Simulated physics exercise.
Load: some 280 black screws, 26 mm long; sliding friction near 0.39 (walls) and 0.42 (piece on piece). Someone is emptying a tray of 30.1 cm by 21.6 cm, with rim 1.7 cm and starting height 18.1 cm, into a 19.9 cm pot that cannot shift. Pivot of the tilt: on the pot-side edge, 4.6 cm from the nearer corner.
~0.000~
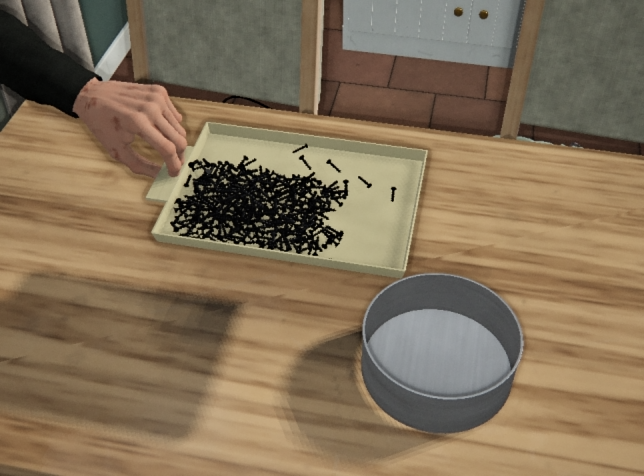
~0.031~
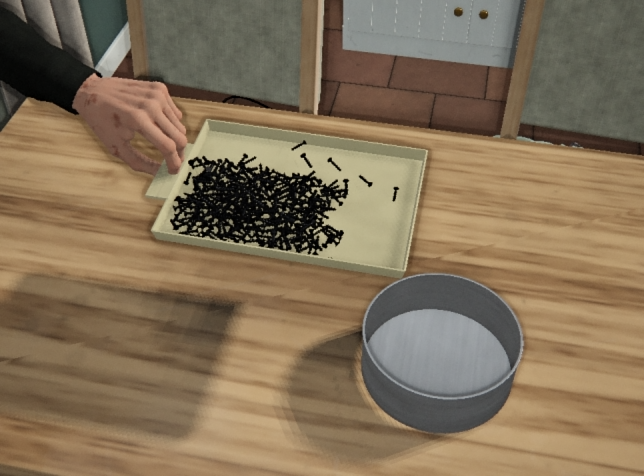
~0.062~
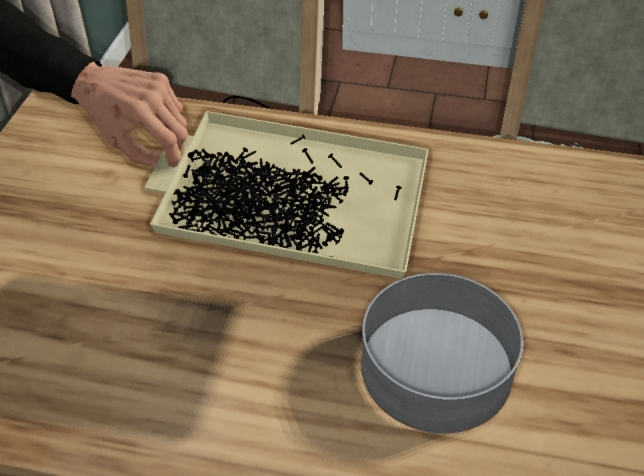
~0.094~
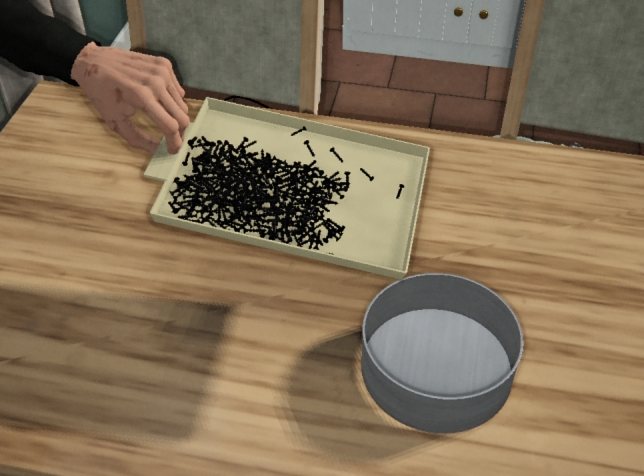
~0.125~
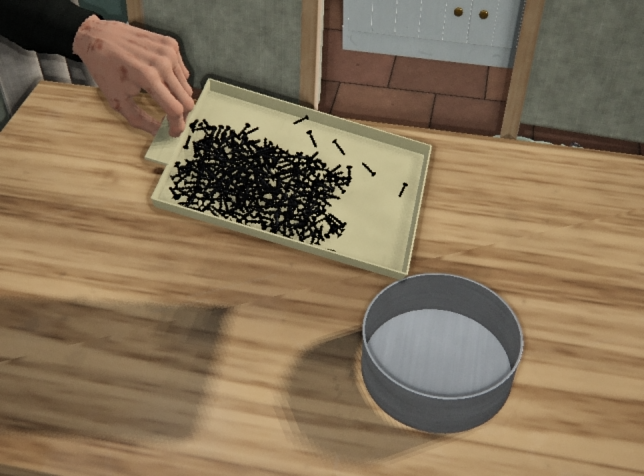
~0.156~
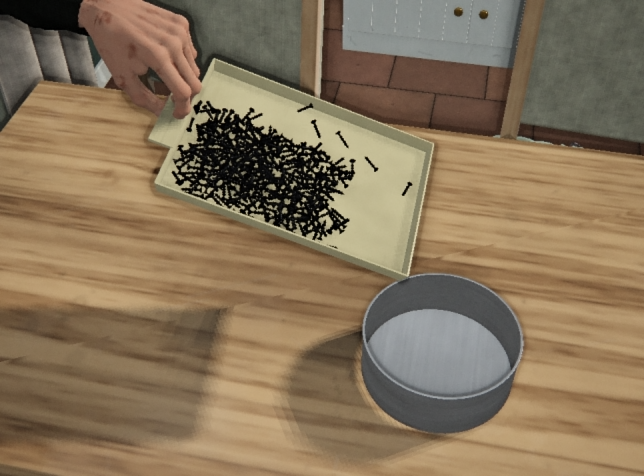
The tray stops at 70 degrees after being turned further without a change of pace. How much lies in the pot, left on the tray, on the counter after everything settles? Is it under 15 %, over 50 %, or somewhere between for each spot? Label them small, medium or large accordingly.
Pot - large, tray - small, counter - small.
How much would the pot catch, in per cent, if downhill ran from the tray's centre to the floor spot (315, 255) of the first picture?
Something like 20 per cent of the pieces.
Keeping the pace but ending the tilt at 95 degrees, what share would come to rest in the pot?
I'd say close to 90 percent.
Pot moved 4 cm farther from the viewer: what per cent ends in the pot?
Estimated share: Around 75 in a hundred.
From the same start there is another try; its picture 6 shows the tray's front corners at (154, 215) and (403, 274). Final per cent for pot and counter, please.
Pot 70, counter 30.
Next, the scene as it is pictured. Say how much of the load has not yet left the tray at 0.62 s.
Value: About 5%.
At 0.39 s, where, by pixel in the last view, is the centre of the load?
Load centre est.: (356, 153) px.
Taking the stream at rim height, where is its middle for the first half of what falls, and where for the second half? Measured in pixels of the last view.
Around (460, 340), then (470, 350).
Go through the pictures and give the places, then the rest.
In the first frame, tray tilt 0 degrees, front corners at (155, 231) and (402, 268); middle of the pieces at (260, 201); pot at (442, 332).
In the second frame, tray tilt 1 degrees, front corners at (155, 229) and (402, 268); middle of the pieces at (260, 199).
In the third frame, tray tilt 3 degrees, front corners at (155, 222) and (403, 269), lowest corner right front; middle of the pieces at (260, 195).
In the fourth frame, tray tilt 7 degrees, front corners at (154, 211) and (404, 270), lowest corner right front; middle of the pieces at (261, 187).
In the fifth frame, tray tilt 13 degrees, front corners at (155, 197) and (405, 271), lowest corner right front; middle of the pieces at (263, 177).
In the sixth frame, tray tilt 19 degrees, front corners at (159, 181) and (406, 273), lowest corner right front; middle of the pieces at (267, 166); pot at (442, 332). Its pace works out near 200 degrees a second.
Then, at 0.30 s, tilt 48 degrees; the tray holds 100 %, the pot 0 %.
Then, at 0.39 s, tilt 64 degrees; the tray holds 100 %, the pot 0 %.
After 0.62 s, tilt 70 degrees; the tray holds 5 %, the pot 70 %.
In the end, at 1.3 s, pot 90 %, tray 5 %, counter 0 %.
